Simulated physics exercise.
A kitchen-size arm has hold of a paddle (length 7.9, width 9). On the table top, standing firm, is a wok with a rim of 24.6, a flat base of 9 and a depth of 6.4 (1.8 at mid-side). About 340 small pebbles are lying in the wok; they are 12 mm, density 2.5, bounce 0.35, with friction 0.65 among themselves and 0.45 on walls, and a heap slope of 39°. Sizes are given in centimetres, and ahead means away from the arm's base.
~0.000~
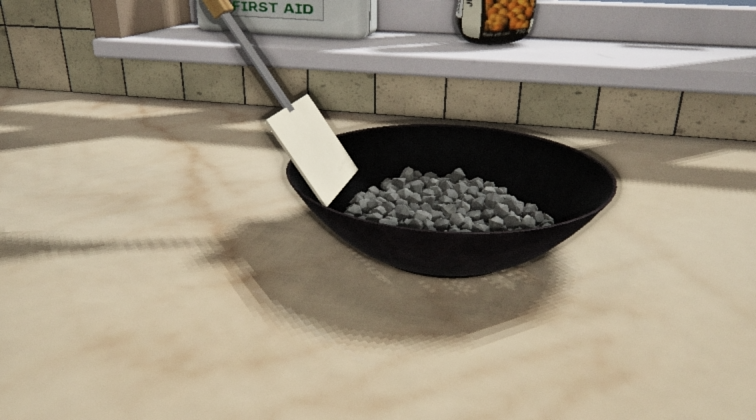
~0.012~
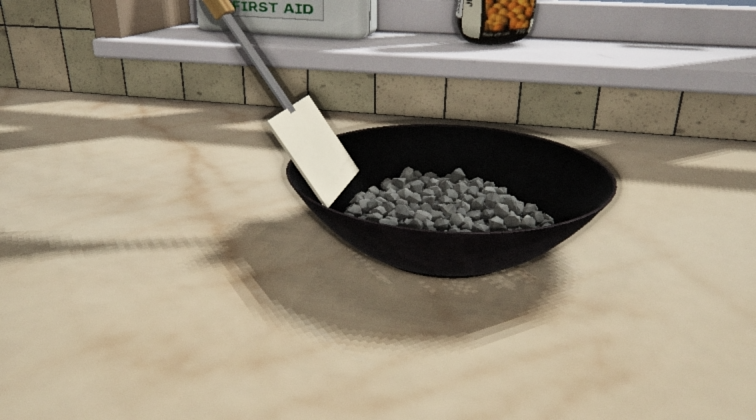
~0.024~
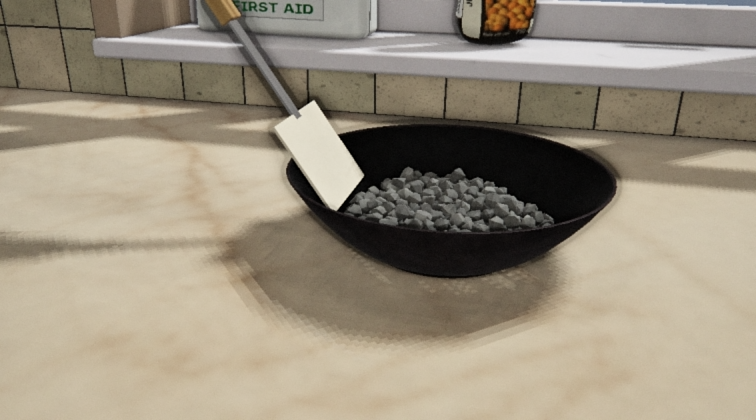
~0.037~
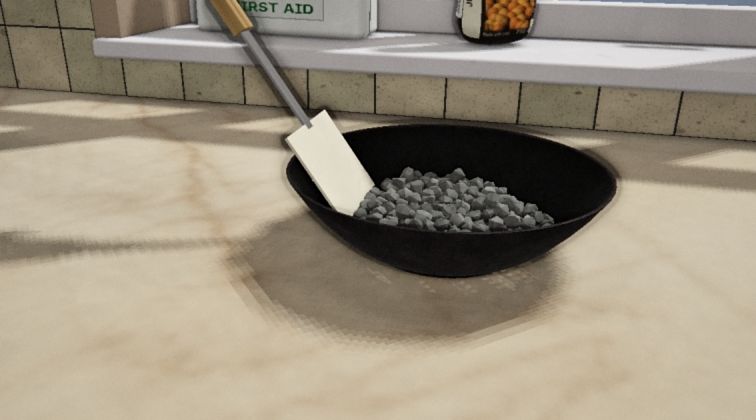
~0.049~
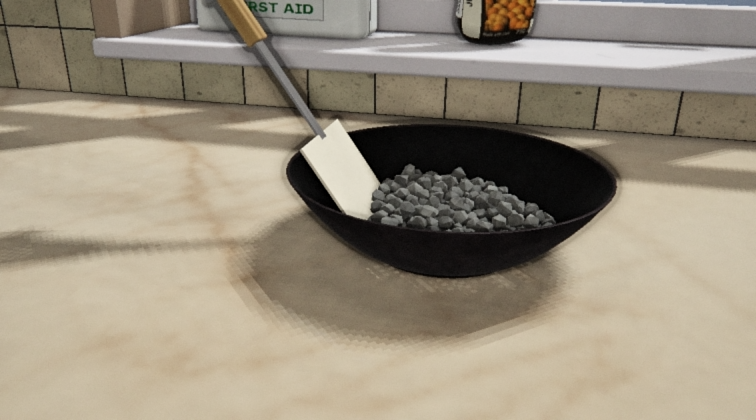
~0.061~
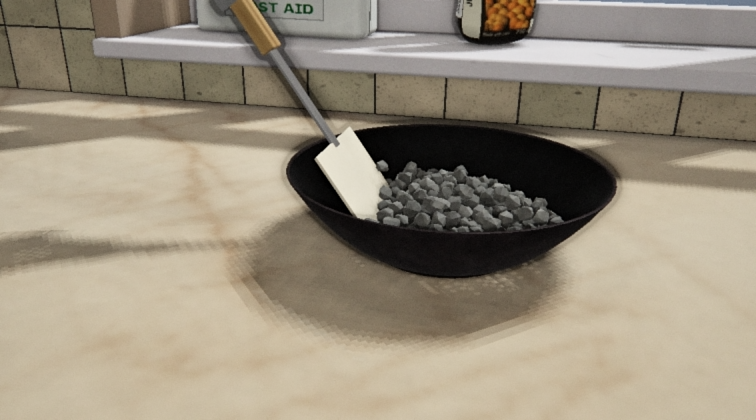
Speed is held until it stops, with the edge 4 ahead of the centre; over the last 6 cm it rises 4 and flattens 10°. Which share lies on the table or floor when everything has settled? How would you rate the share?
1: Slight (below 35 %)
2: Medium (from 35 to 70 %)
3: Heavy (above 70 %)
1.
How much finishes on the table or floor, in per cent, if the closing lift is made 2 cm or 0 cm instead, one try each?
5 and 10 per cent.
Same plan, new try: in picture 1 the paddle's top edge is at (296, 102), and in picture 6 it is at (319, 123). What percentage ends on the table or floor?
Off the vessel, on the table or floor: Some 0 percent.
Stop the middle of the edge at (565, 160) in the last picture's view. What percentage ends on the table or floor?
60 %, roughly.
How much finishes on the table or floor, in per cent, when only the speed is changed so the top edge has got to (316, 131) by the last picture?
That share would be some 0 percent.
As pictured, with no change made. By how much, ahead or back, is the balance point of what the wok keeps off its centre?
What stays is shifted forward by around 4.5 cm.
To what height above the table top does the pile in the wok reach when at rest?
Some 7.5 cm above the table.
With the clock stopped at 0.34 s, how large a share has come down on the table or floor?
My estimate is roughly 5 %.
After 0.09 s, sloping 54°, highest piece 9 above the table; 344 in the wok.
After 0.12 s, sloping 50°, highest piece 12 above the table; 343 in the wok, 1 on the blade or in flight.
After 0.34 s, sloping 45°, highest piece 9 above the table; 305 in the wok, 16 on the table or floor, 23 on the blade or in flight.
After 1.39 s, sloping 45°, highest piece 7 above the table; 303 in the wok, 41 on the table or floor.
At rest, 303 in the wok, 41 on the table or floor. That is 12 % on the table or floor.
